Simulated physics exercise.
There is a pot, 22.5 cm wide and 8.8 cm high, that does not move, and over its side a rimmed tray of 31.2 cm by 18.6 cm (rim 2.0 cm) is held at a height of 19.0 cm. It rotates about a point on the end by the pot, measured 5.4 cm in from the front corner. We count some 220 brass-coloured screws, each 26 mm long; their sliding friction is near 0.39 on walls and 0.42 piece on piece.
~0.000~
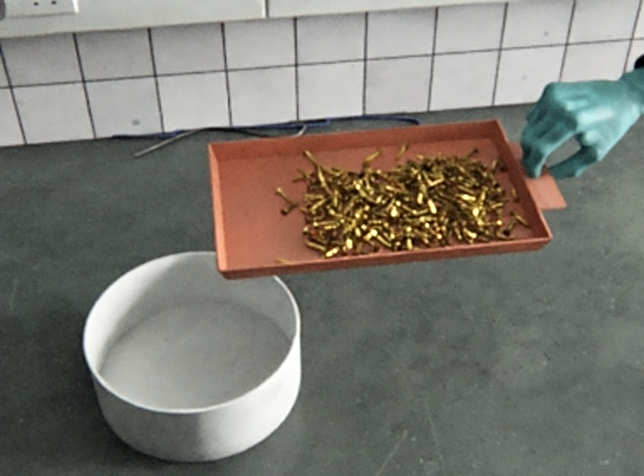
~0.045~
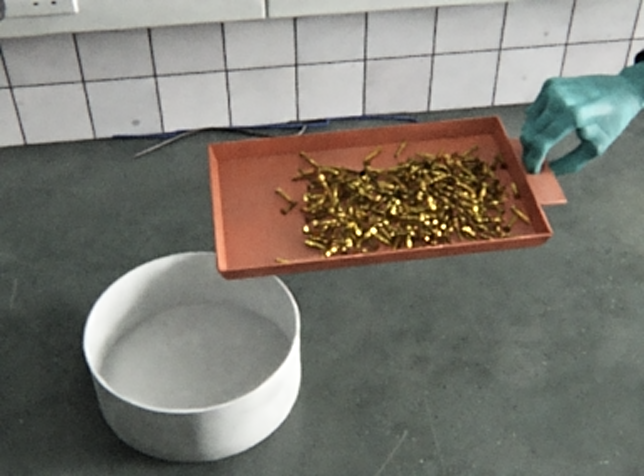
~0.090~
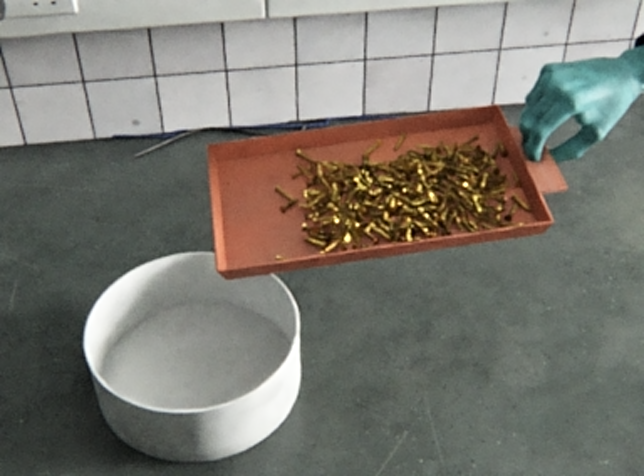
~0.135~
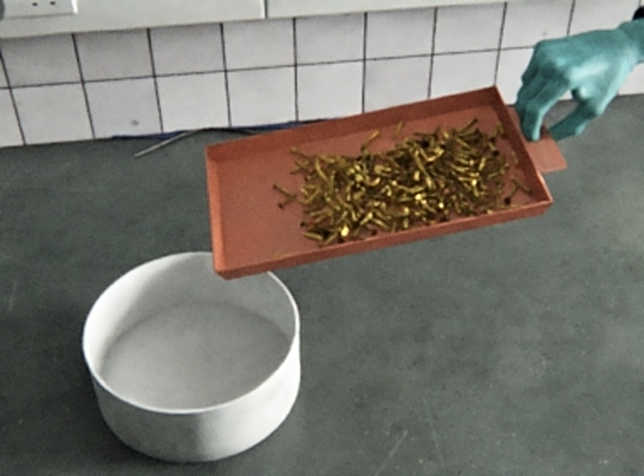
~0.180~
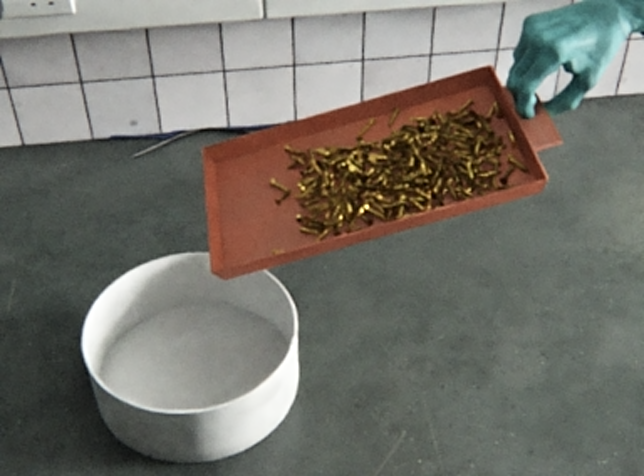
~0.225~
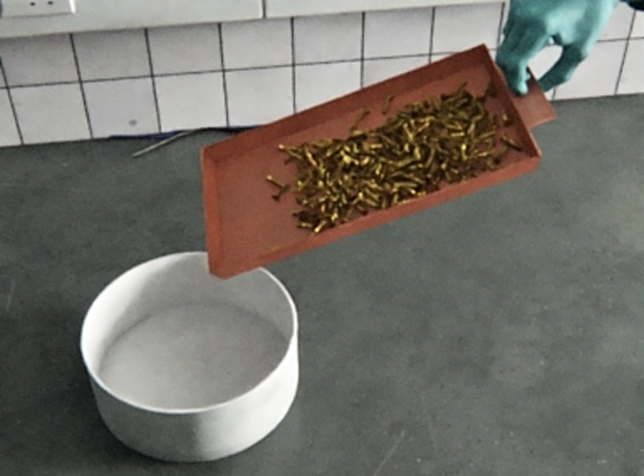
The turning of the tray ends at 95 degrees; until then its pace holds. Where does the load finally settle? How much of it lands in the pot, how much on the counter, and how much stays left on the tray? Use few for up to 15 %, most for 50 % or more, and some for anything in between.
Share by place: Pot most, counter some, tray few.
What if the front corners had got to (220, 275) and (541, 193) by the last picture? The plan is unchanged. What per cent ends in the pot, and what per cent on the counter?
Pot 100 % / counter 0 %.
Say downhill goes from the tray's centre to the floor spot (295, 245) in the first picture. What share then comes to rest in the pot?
About 100 per cent.
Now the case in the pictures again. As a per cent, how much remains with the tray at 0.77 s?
Some 20 per cent of the load.
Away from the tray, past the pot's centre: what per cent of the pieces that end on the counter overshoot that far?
90 %.
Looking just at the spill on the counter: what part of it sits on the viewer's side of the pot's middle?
Near 0 in a hundred.
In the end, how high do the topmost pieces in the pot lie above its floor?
My guess is around 2.5 centimetres.
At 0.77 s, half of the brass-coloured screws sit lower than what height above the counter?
About 14 cm.
After 0.55 s, tilt 56 degrees; the tray holds 100 %, the pot 0 %.
After 0.77 s, tilt 82 degrees; the tray holds 20 %, the pot 20 %.
After 1.10 s, tilt 95 degrees; the tray holds 0 %, the pot 65 %.
At rest (2.1 s), pot 65 %, counter 35 %, tray 0 %.
